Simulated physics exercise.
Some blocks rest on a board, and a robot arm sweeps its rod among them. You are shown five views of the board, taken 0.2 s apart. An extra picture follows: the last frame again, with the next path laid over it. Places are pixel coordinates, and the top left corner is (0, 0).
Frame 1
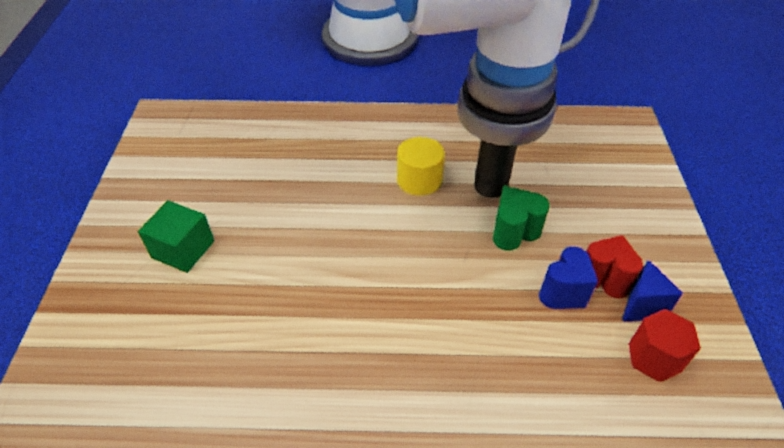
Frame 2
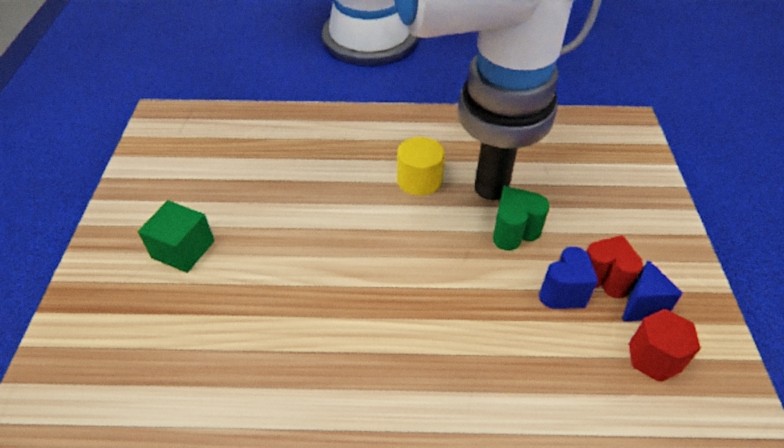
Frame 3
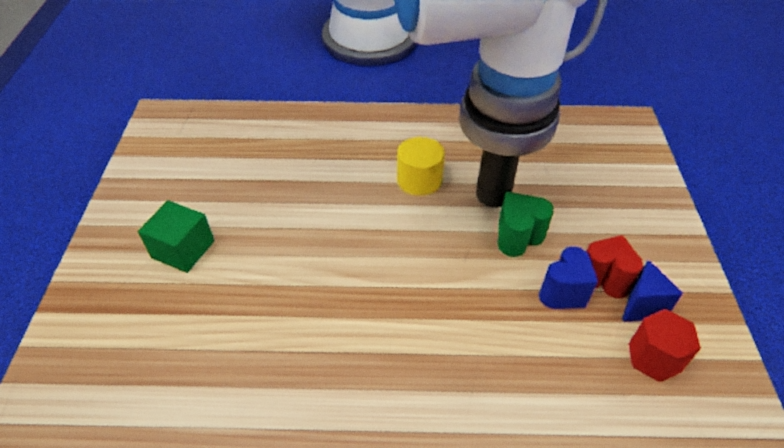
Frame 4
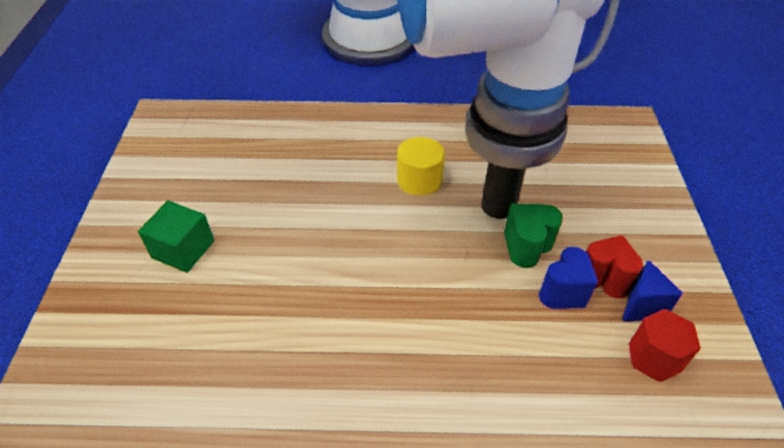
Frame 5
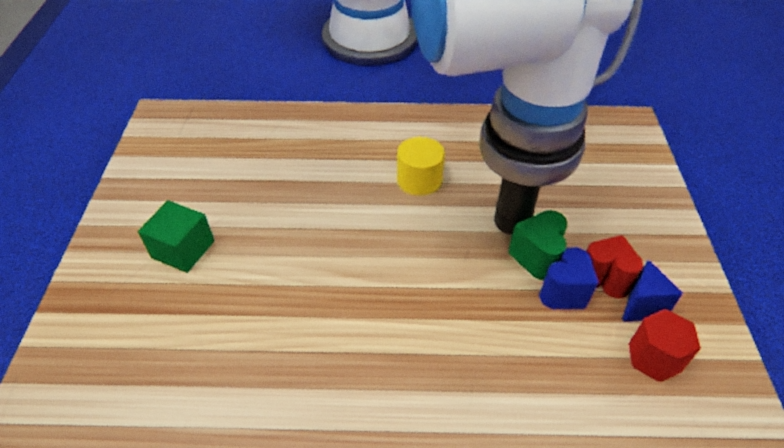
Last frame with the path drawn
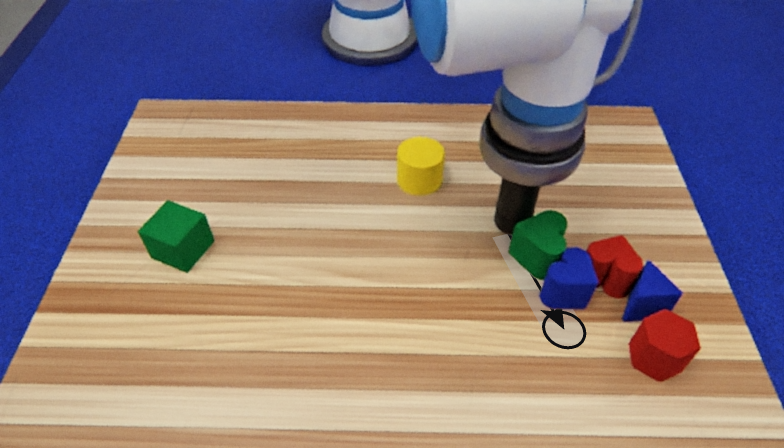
A robot arm's black rod slowly pushed a green heart-shaped block a short way down and to the right across the striped wooden board, right up close to the blue heart, while the other blocks stayed put.
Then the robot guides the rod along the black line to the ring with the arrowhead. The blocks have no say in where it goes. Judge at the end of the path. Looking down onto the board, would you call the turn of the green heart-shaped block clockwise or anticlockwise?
Viewed from the top, it goes anticlockwise.
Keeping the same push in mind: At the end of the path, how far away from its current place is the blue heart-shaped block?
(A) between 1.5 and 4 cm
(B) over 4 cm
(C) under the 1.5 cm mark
My answer is option B.
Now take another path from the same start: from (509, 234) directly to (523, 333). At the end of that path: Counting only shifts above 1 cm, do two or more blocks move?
That would be a yes.
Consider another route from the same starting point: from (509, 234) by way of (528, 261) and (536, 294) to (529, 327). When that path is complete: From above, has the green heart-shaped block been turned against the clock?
Short answer: Yes.
Drawn move, in a line from (509, 234) to (564, 330).
What follows on the original path. One third of the way, rod at (529, 253); green heart-shaped block at (572, 256), turned 30° anticlockwise; blue heart-shaped block at (601, 292), turned 30° clockwise.
Two thirds of the way, rod at (549, 286); green heart-shaped block at (599, 276), turned 60° anticlockwise; blue heart-shaped block at (623, 312), turned 40° clockwise; red heart-shaped block at (629, 255), turned 20° anticlockwise; blue triangle at (663, 282), turned 25° clockwise.
At the end, rod at (569, 319); green heart-shaped block at (608, 279), turned 70° anticlockwise; blue heart-shaped block at (628, 316), turned 35° clockwise; red heart-shaped block at (632, 253), turned 25° anticlockwise; blue triangle at (669, 282), turned 25° clockwise.
